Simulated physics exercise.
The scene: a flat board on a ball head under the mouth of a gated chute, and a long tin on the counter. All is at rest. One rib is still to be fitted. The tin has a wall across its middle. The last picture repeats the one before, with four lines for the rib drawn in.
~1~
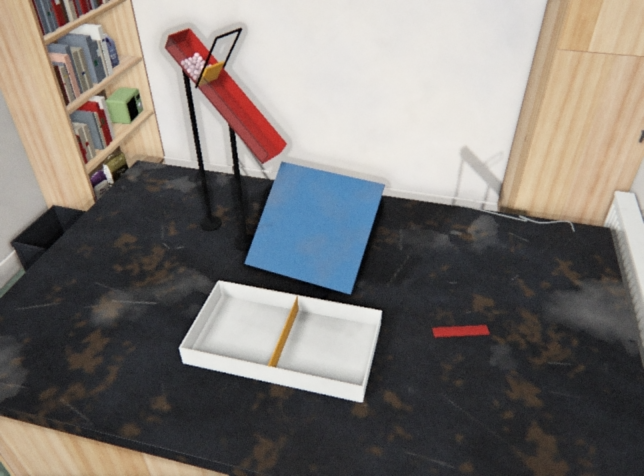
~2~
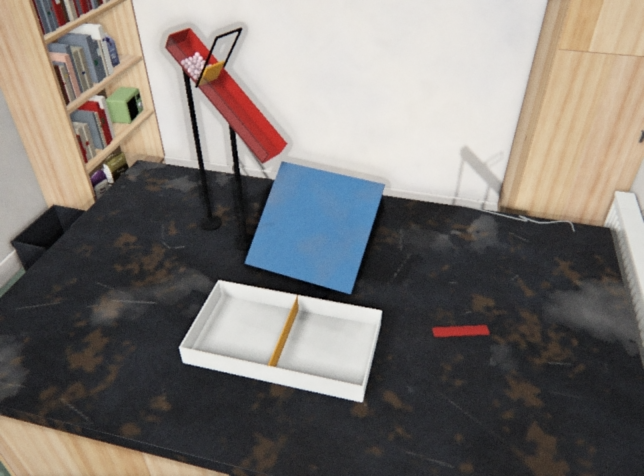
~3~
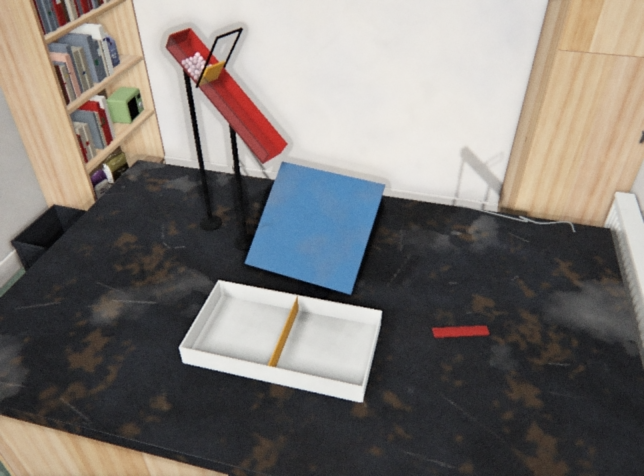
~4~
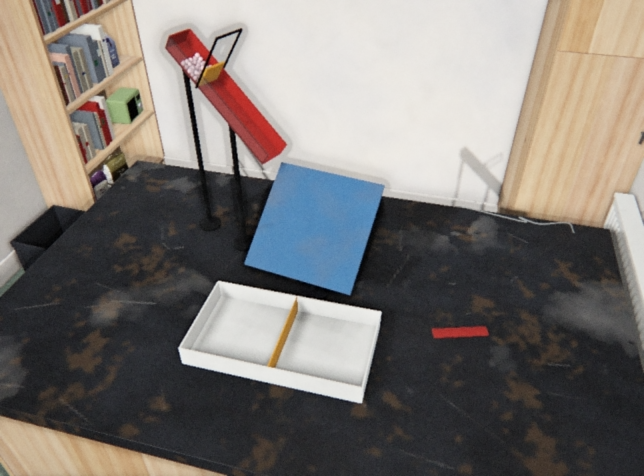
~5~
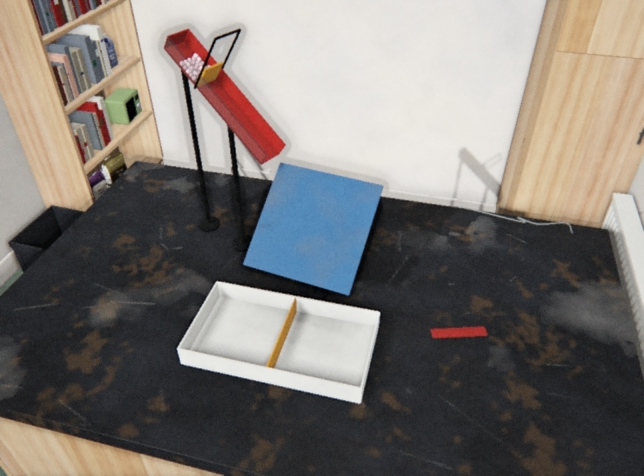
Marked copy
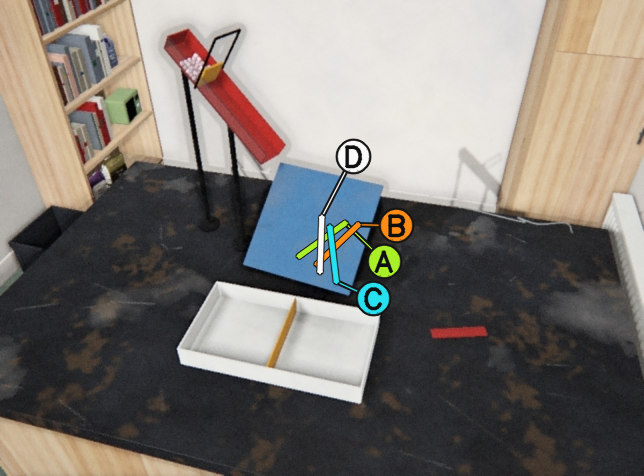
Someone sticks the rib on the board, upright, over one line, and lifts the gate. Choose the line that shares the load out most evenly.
The answer is line B.
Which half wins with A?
More lands on the left.
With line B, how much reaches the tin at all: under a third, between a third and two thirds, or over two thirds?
Over two thirds.
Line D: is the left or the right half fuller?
Right.
On the marked copy, line A from (345, 223) to (299, 256); line B from (358, 224) to (317, 264); line C from (329, 227) to (336, 281); line D from (321, 217) to (319, 271).
With A, of what is caught, the bulk in the left half, a small share in the right.
With B, of what is caught, close to two thirds in the left half, close to a third in the right.
With C, of what is caught, a small share in the left half, all but a few in the right.
With D, of what is caught, a small share in the left half, all but a few in the right.
